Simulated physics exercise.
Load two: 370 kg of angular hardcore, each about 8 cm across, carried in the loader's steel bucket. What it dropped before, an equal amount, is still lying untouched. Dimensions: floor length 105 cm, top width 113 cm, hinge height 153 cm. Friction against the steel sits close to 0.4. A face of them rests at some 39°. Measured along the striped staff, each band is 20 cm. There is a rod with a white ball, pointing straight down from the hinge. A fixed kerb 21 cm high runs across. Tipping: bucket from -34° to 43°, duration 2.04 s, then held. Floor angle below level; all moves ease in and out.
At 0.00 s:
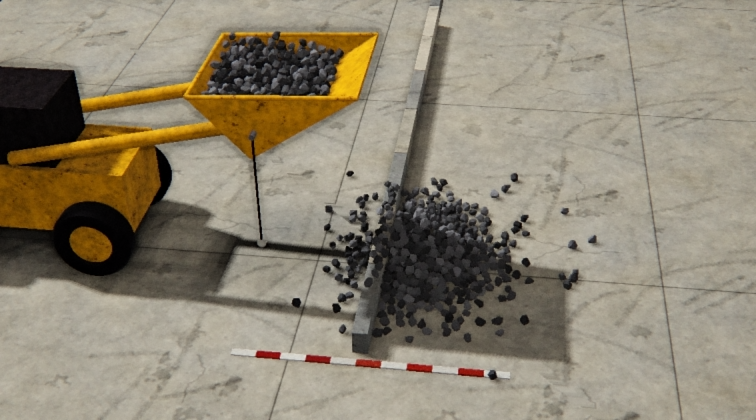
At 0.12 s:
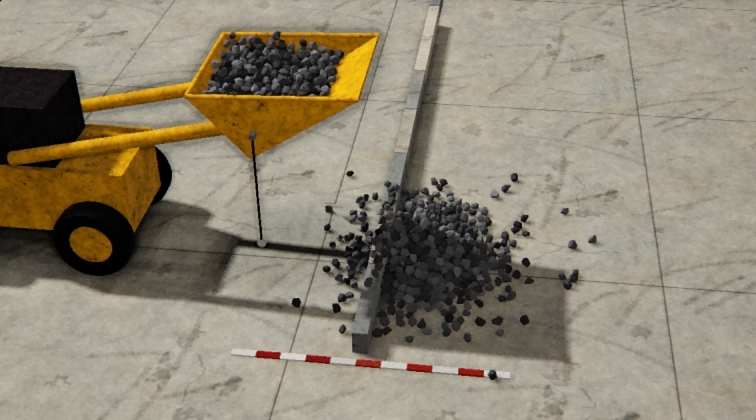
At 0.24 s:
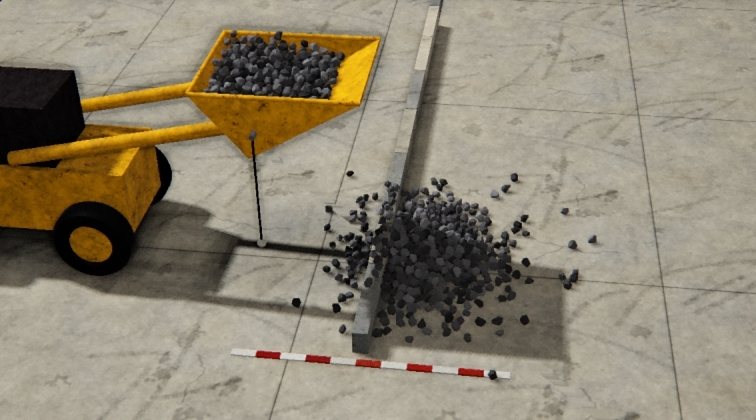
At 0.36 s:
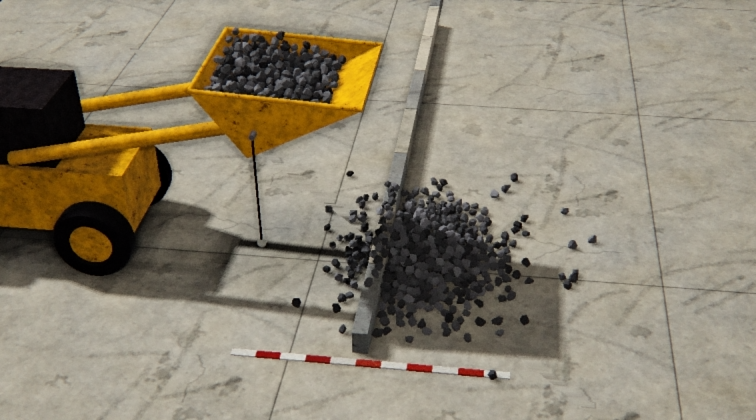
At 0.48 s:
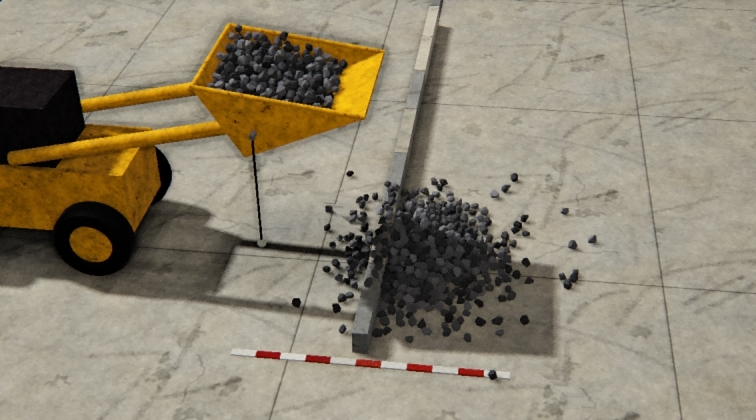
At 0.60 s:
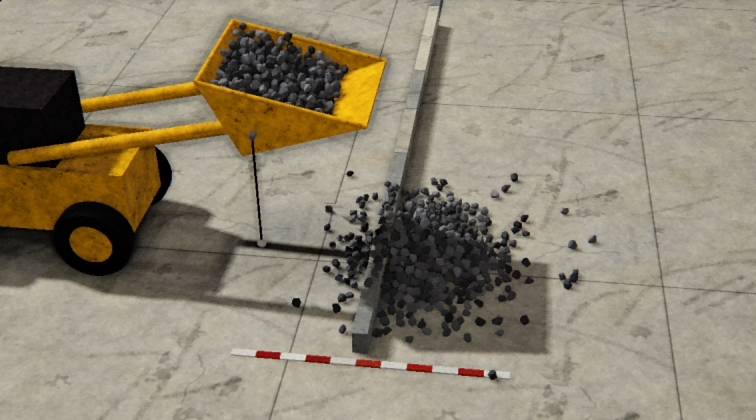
We see a yellow loader holding a bucket of dark grey stones beside a scattered heap lying across a kerb; the bucket slowly tilts forward, its right-hand lip lowering slightly, while the heap on the floor stays still.
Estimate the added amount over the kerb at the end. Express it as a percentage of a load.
Roughly 48 per cent of a load.
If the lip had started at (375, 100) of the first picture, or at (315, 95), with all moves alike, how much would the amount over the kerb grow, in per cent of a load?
The first would add some 80 per cent and the second some 5 per cent.
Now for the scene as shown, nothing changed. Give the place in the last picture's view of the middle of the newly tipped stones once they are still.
I'd point to about (384, 241).
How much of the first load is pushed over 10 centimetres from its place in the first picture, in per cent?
Roughly 5 percent.
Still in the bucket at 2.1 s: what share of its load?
30 %.
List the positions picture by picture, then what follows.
The bucket is at -34°, its lip at (358, 99); the top of the load is at (263, 46). The earlier load is highest near (389, 232), 29 cm above ground level, 13 % on this side of the kerb, 87 % over the kerb, in the first picture.
The bucket is at -33°, its lip at (358, 100); the top of the load is at (264, 46); the stones move at 0.0 m/s on average, in the second picture.
Lip at (360, 104), floor tilted -31°, highest stones at (246, 46); the stones move at 0.1 m/s on average, in the third picture.
Lip at (362, 110), floor tilted -28°, highest stones at (248, 44); the stones move at 0.1 m/s on average, in the fourth picture.
The bucket is at -23°, its lip at (365, 118); the top of the load is at (240, 45); the stones move at 0.2 m/s on average, in the fifth picture.
The bucket is at -18°, its lip at (367, 127); the top of the load is at (239, 42); the stones move at 0.2 m/s on average, in the sixth picture.
After 1.5 s the floor is at 31°; in per cent of one load, 100 in the bucket, 13 on this side of the kerb, 87 over the kerb; the foremost stones are at (567, 260).
After 2.1 s the floor is at 43°; in per cent of one load, 32 in the bucket, 69 on this side of the kerb, 99 over the kerb; the foremost stones are at (567, 260).
After 2.5 s the floor is at 43°; in per cent of one load, 1 in the bucket, 73 on this side of the kerb, 126 over the kerb; the foremost stones are at (567, 260).
After 5.2 s the floor is at 43°; in per cent of one load, 0 in the bucket, 65 on this side of the kerb, 135 over the kerb; the foremost stones are at (570, 258). Net gain over the kerb, 48.
